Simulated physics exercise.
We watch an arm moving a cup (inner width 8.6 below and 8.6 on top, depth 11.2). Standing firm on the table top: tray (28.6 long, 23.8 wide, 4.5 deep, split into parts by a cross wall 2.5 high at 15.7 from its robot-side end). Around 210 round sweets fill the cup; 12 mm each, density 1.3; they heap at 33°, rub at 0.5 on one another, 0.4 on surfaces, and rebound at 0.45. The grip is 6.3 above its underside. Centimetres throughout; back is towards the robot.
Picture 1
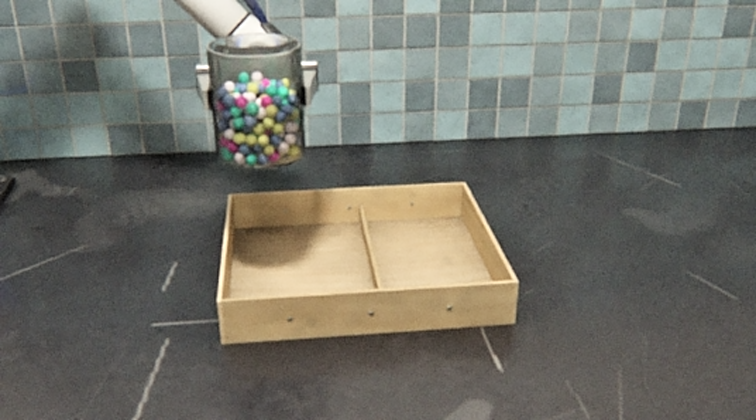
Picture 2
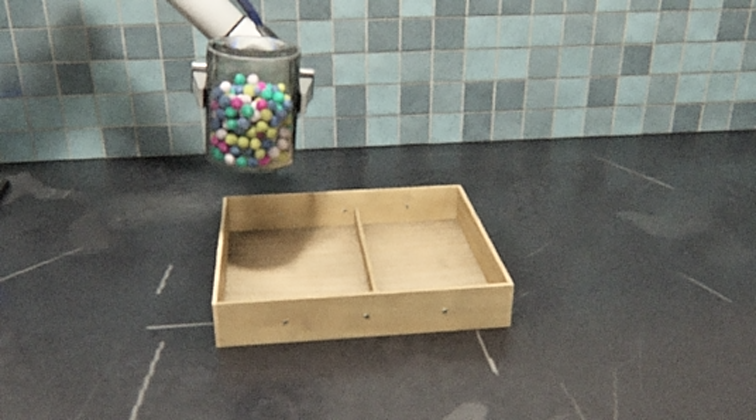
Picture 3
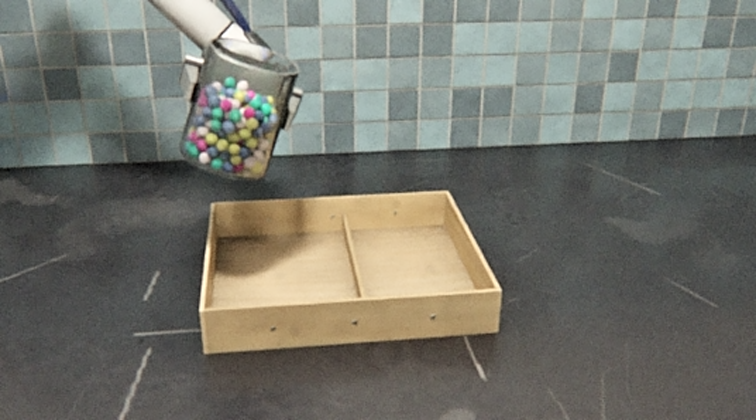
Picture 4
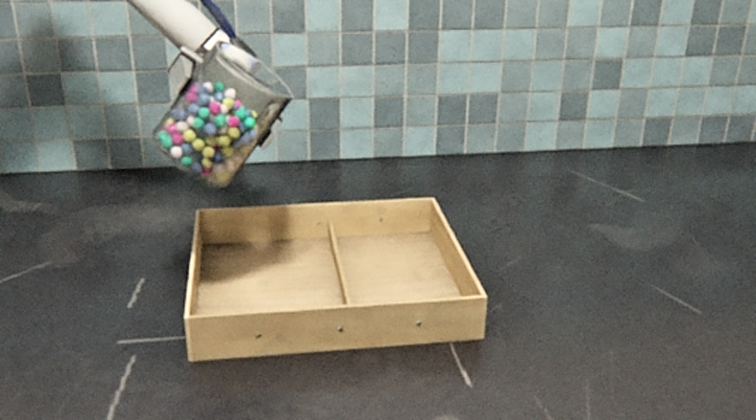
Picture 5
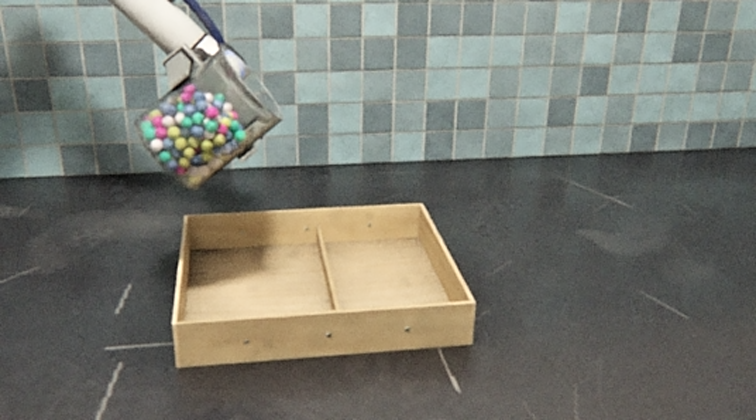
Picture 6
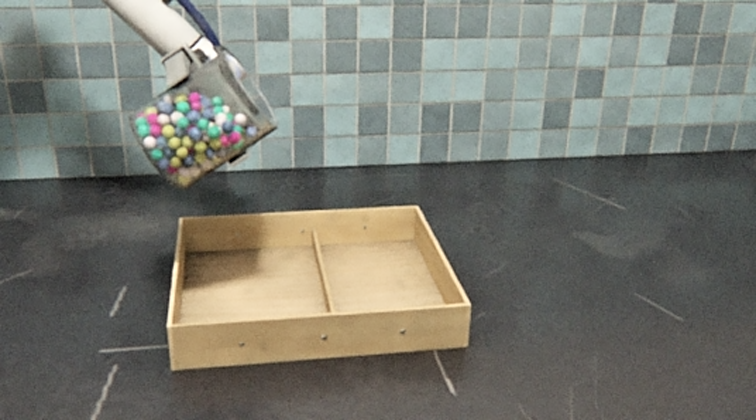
A clear cup packed with colorful round sweets tilted steadily over to the right as a robot arm held it above a divided wooden tray, while the view drifted slightly and the sweets stayed inside.
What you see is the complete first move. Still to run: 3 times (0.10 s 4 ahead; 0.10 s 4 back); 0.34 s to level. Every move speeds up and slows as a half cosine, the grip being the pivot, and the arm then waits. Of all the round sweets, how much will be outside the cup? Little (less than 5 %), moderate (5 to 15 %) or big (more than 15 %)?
A moderate share, 5 to 15 %, ends outside the cup.
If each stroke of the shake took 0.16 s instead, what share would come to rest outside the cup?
In that case some 0 per cent.
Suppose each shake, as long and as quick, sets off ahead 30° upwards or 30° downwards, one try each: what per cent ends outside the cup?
About 25 and 0 per cent.
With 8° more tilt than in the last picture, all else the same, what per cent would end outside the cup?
Then about 20 per cent.
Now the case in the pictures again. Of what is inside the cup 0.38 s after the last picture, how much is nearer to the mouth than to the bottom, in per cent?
About 45 per cent.
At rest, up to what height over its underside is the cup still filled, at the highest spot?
About 8.5 cm.
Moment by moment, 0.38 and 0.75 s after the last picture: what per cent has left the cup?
In turn: 5, 10.
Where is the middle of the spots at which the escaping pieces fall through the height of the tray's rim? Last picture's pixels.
Near (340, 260).
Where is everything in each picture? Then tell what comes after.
Cup middle at (258, 102), level; upper third of the load around (254, 101), from x 220 to 295, top at y 85; 213 in the cup, in the first picture.
Cup middle at (252, 105), tilted 5° forward; upper third of the load around (248, 103), from x 215 to 290, top at y 85, in the second picture.
Cup middle at (238, 110), tilted 20° forward; upper third of the load around (229, 107), from x 190 to 275, top at y 90, in the third picture.
Cup middle at (222, 116), tilted 37° forward; upper third of the load around (205, 111), from x 165 to 250, top at y 90, in the fourth picture.
Cup middle at (209, 120), tilted 52° forward; upper third of the load around (190, 113), from x 150 to 240, top at y 90, in the fifth picture.
Cup middle at (204, 122), tilted 57° forward; upper third of the load around (183, 117), from x 140 to 250, top at y 100; 213 in the cup, in the sixth picture.
Then, 0.38 s after the last picture, tilted 57° forward, highest piece 24 above the table; 204 in the cup, 5 in the far-side part, 4 in flight or on a rim.
Then, 0.75 s after the last picture, tilted 33° forward, highest piece 23 above the table; 196 in the cup, 9 in the far-side part, 6 in the robot-side part, 2 in flight or on a rim.
Then, 1.14 s after the last picture, level, highest piece 23 above the table; 196 in the cup, 10 in the far-side part, 7 in the robot-side part.
Then, 2.19 s after the last picture, level, highest piece 23 above the table; 196 in the cup, 10 in the far-side part, 7 in the robot-side part.
Final count, 196 in the cup, 10 in the far-side part, 7 in the robot-side part. That is 8 % outside the cup.
